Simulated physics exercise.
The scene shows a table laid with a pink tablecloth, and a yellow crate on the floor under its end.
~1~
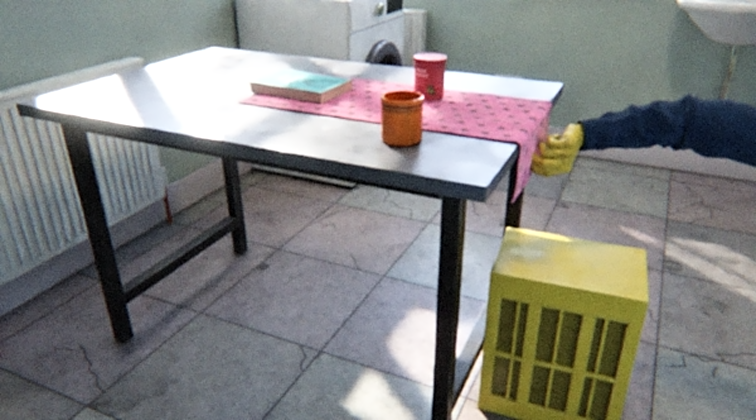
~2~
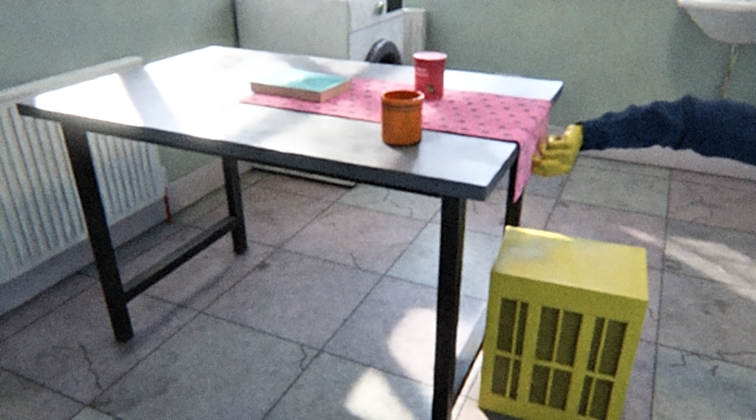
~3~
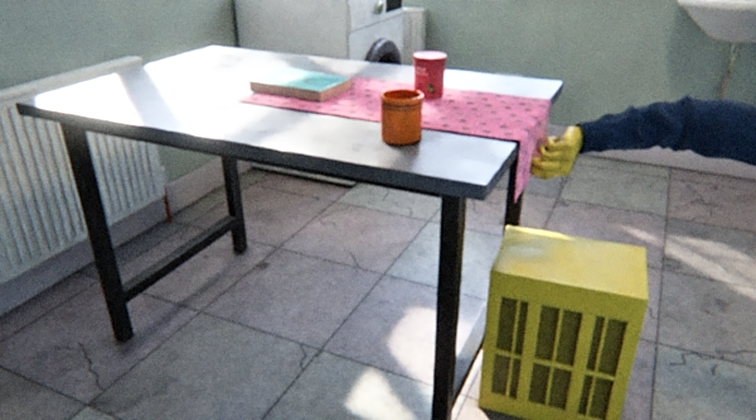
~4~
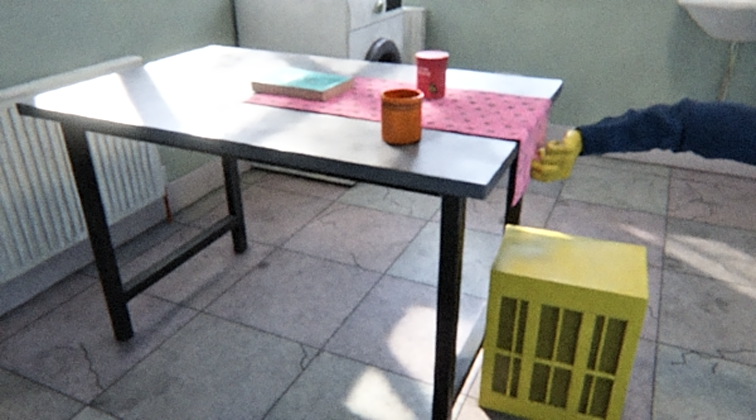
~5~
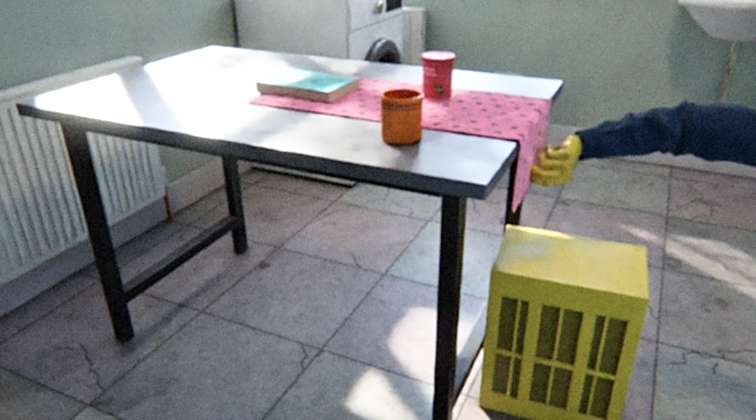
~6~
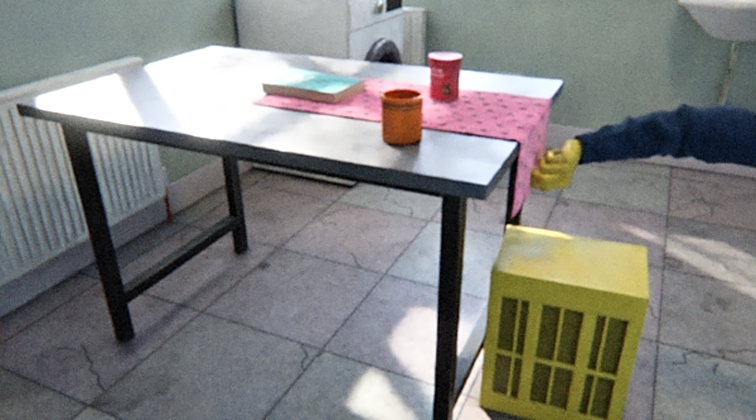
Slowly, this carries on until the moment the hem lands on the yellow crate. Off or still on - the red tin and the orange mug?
Red tin: Still on, orange mug: Still on.
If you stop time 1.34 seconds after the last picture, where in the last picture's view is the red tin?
It is roughly at (510, 84).
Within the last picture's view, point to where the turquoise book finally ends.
Roughly (369, 93).
Then, 0.78 s after the last picture, hem on the crate; tin carried along near (500, 83); mug unmoved.
Then, 1.34 s after the last picture, hem on the crate; tin carried along near (510, 84); mug unmoved.
At rest, hem on the crate; tin carried along near (510, 84); mug unmoved. The red tin remains up there and the orange mug keeps clear of the edge.
